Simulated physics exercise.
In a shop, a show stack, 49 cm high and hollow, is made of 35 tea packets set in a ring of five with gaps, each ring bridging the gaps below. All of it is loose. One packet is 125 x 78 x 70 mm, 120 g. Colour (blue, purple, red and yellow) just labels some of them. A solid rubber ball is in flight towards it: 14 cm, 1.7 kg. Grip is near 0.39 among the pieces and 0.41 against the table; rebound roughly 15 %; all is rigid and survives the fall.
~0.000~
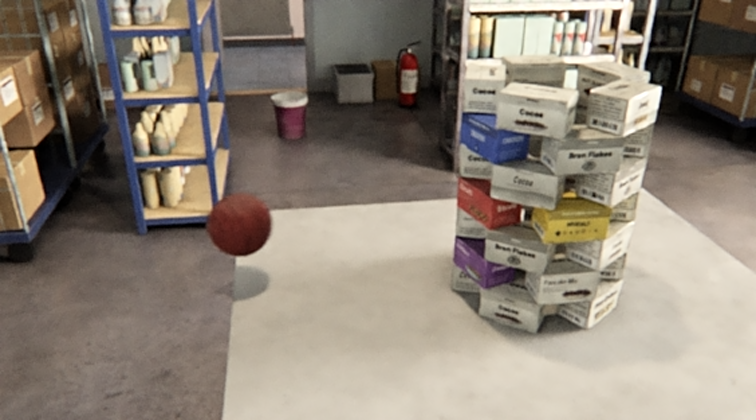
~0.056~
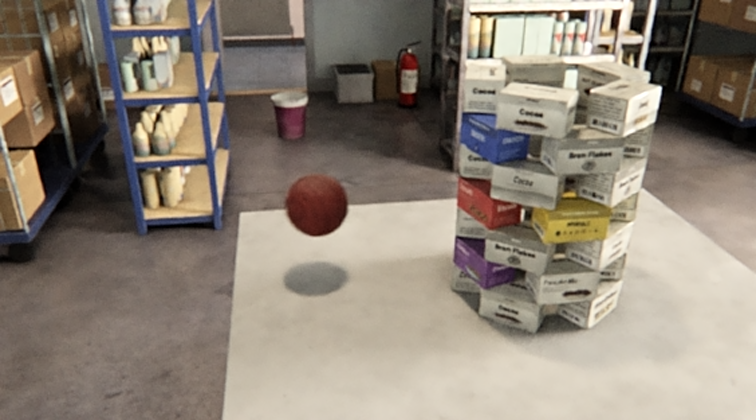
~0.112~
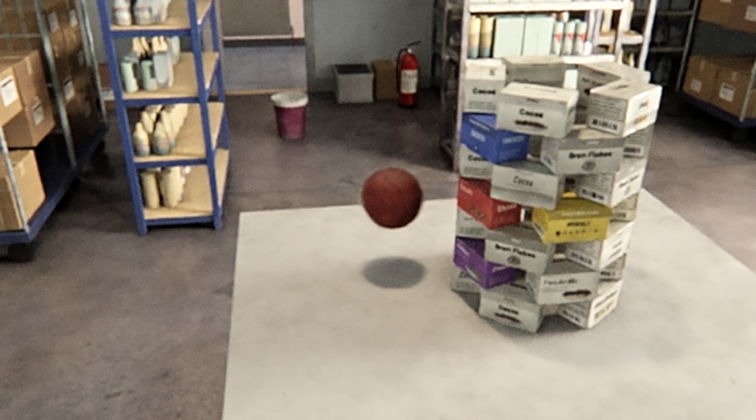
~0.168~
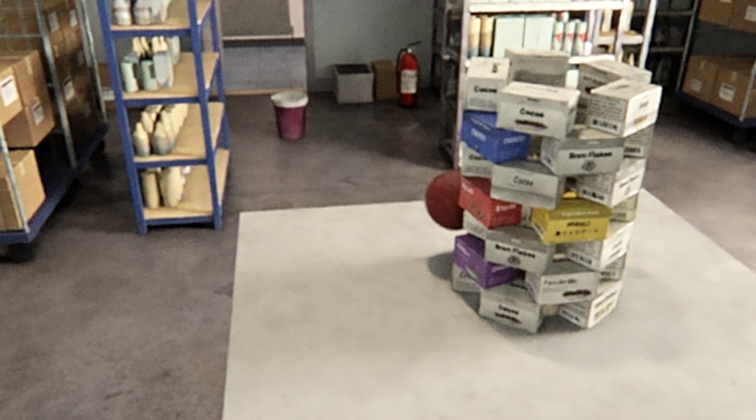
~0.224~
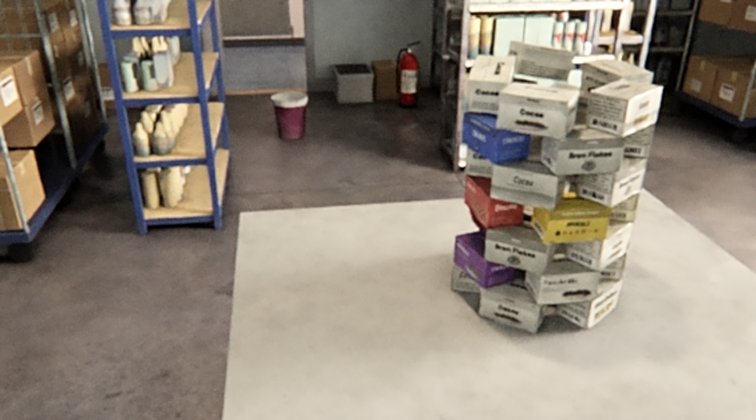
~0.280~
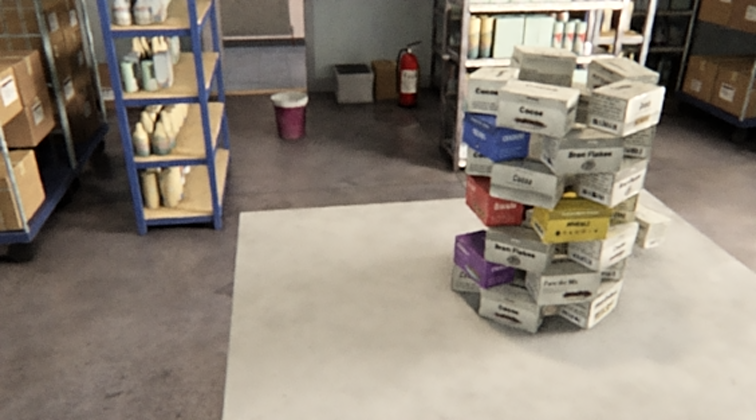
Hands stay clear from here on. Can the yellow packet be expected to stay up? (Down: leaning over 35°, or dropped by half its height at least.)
In the end the yellow packet stays up.
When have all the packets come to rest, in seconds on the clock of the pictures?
At about 2.0 s.
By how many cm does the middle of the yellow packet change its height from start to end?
It ends some 0 cm lower.
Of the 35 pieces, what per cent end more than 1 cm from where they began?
Shifted: 75 per cent.
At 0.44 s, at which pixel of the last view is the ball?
Near (584, 201).
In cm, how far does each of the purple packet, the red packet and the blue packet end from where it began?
Moved: Purple 0, red 18, blue 48.
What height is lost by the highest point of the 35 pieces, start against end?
Roughly 15 cm.
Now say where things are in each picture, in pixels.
In the first picture (we follow the side turned to the camera), ball (240, 225) 40 cm from contact, 3.2 m/s; yellow packet (579, 226); purple packet (468, 262); red packet (473, 203); no piece has moved.
The second picture shows ball (317, 205) 23 cm from contact, 3.1 m/s; yellow packet (579, 226).
The third picture shows ball (392, 199) 55 mm from contact, 3.1 m/s; yellow packet (579, 226).
The fourth picture shows ball (455, 200) after contact, 2.3 m/s; yellow packet (578, 226); steepest lean 6°, the packet at (485, 95); 12 stirred so far.
The fifth picture shows ball after contact, 1.4 m/s; yellow packet (578, 226); red packet (476, 200) displaced 10 mm; steepest lean 12°, the packet at (546, 64); 17 stirred so far.
The sixth picture shows ball after contact, 1.3 m/s; yellow packet (578, 226); red packet (476, 200) displaced 11 mm; blue packet (478, 136); 20 stirred so far.
Around 0.44 s, ball still moving; 11 of the 35 packets down; yellow packet unmoved; red packet tipped 16°.
Around 0.72 s, ball still moving; 19 of the 35 packets down; yellow packet unmoved; blue packet on its side.
Around 1.20 s, ball still moving; 24 of the 35 packets down; yellow packet unmoved; blue packet on its side.
Finally (2.4 s), ball rolling away; 24 of the 35 packets down; yellow packet unmoved; blue packet on its side; red packet tipped 56°, 14 cm lower. Seen by the last camera, middles, yellow packet near (568, 216), blue packet near (426, 205).
